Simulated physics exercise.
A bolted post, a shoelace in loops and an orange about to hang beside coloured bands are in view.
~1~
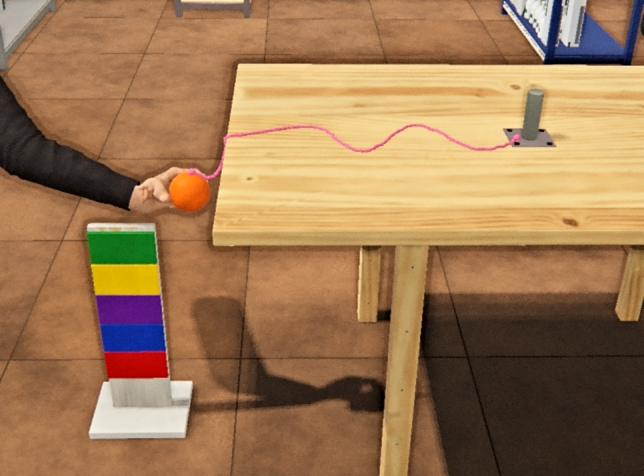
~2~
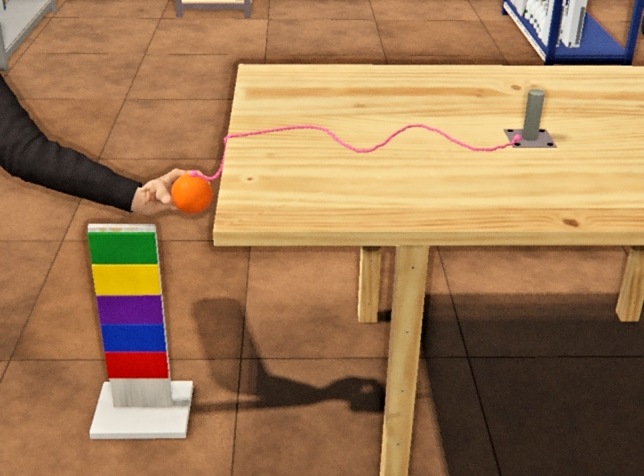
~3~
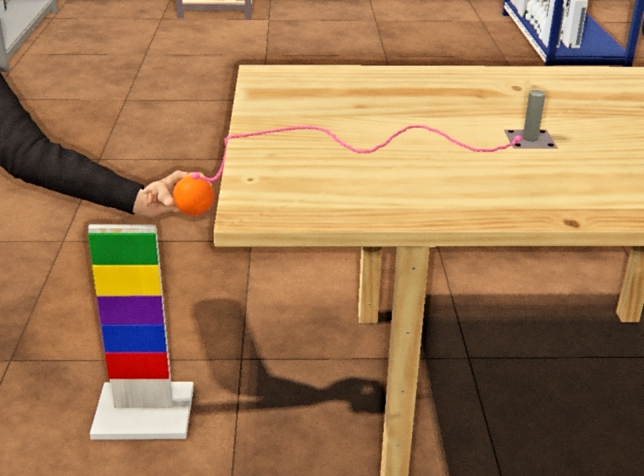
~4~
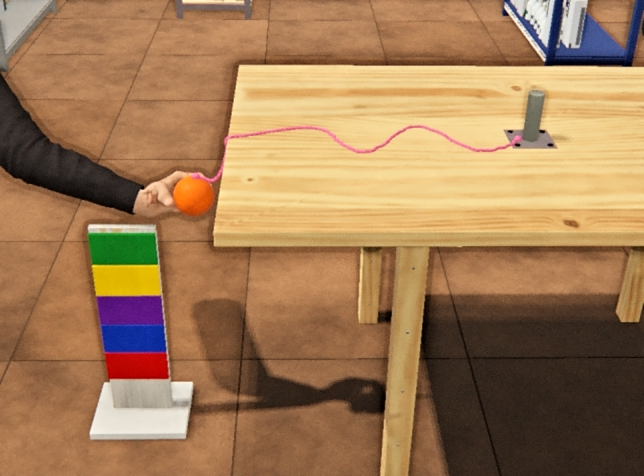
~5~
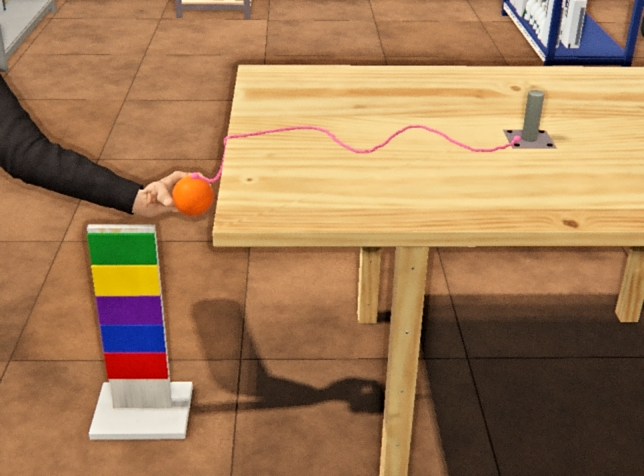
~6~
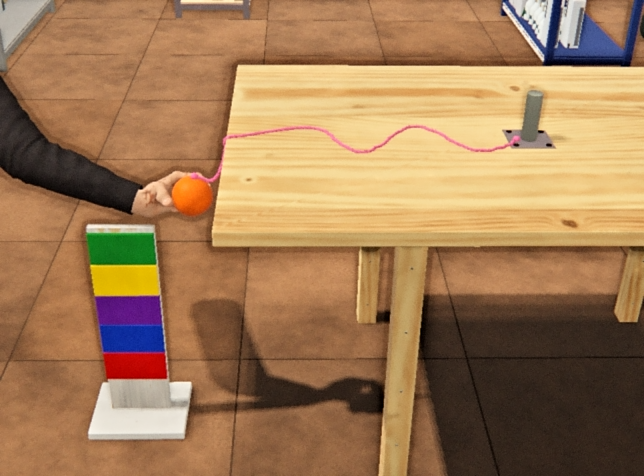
A hand held an orange ball, tied to a loose pink string fixed to a post on the wooden table, almost still past the table's left edge, above a stand of coloured bands.
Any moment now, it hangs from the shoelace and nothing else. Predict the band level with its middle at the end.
Prediction: Purple.
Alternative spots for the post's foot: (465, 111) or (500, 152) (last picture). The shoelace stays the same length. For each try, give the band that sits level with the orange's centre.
In turn, blue and then blue.
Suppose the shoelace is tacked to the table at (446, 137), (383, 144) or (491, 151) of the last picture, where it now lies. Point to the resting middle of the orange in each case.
Results: (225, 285); (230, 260); (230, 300).
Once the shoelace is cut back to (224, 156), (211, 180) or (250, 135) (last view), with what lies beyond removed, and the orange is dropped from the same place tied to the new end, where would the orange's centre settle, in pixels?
Going through them in turn gives (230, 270), (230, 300) and finally (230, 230).
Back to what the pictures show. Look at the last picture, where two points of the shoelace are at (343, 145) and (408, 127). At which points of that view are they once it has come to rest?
Final positions are (263, 141) and (370, 140), in that order.
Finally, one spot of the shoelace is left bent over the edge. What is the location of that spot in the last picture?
At (326, 131).
A little later, orange near (204, 309); level with purple.
Next, orange near (258, 300); level with purple.
Later still, orange near (221, 308); level with purple.
When it is over, orange near (230, 309); level with purple. The shoelace holds its middle at purple.
